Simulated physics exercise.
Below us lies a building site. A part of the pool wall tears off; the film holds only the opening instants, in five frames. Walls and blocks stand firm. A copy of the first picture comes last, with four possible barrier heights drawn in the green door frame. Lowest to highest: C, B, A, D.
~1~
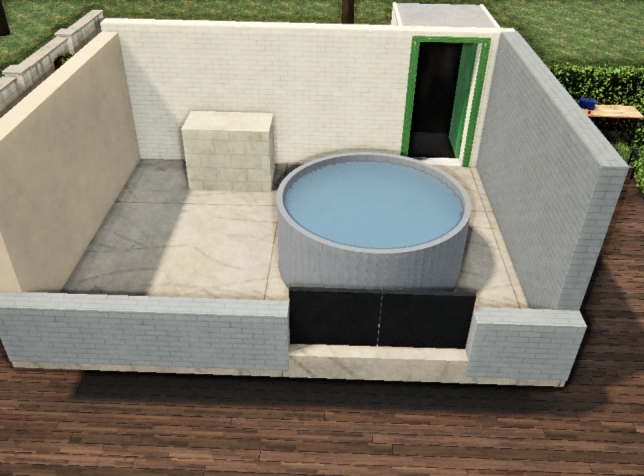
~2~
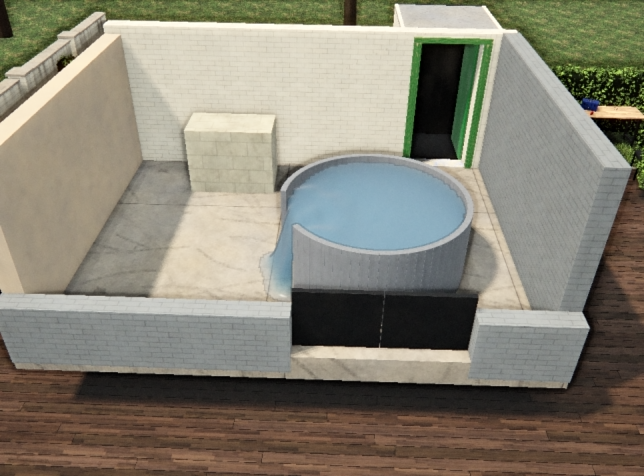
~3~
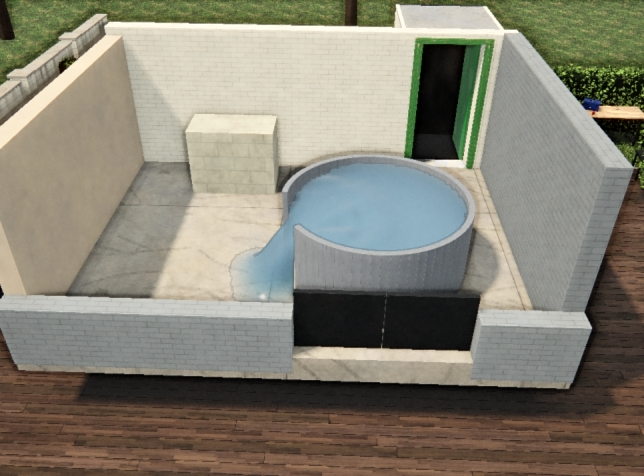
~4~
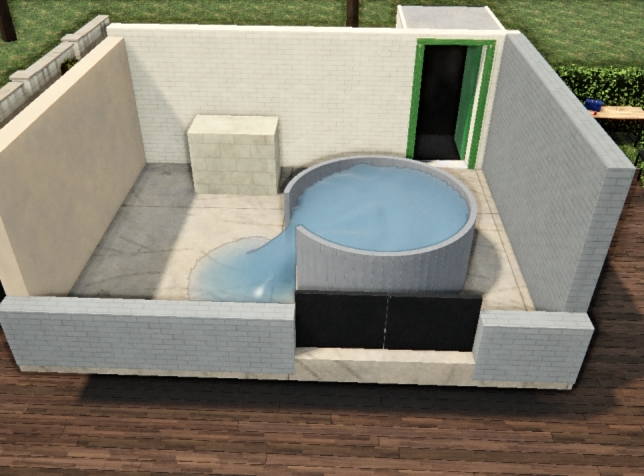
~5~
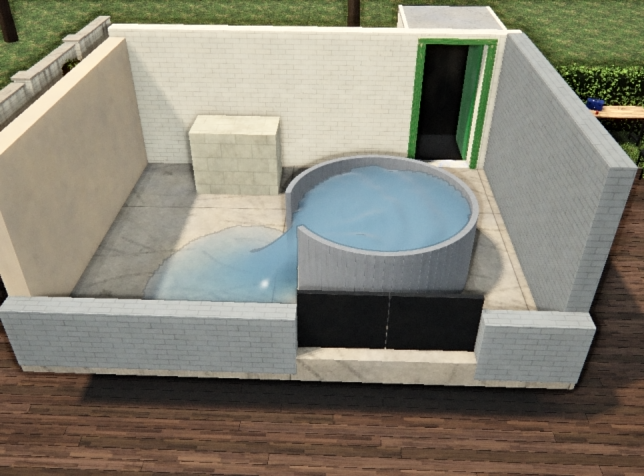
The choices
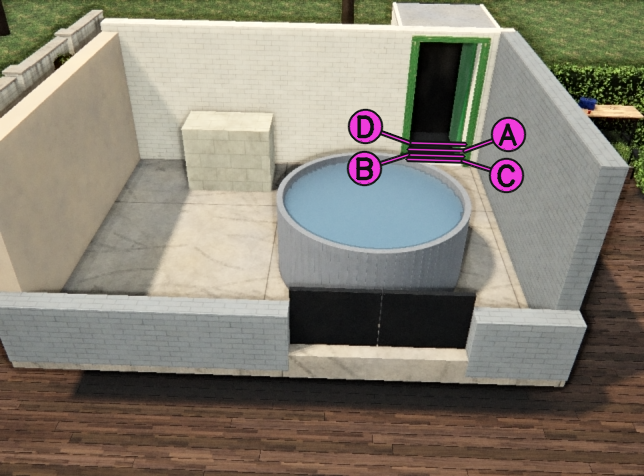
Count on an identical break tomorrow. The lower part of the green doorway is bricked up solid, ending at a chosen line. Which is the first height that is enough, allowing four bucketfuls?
B is the one.
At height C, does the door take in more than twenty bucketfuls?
No, it does not.
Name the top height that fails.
Height C.
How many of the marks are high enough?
Three of them.
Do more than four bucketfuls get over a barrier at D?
No, that is safe.
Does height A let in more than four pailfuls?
No, that is safe.
On the marked copy, A at (436, 150); B at (435, 155); C at (435, 160); D at (437, 143); from the bottom up C, B, A, D.
With A, nothing gets over.
With B, a splash gets over, under a bucket.
With C, about 8 bucketfuls get in.
With D, nothing gets over.
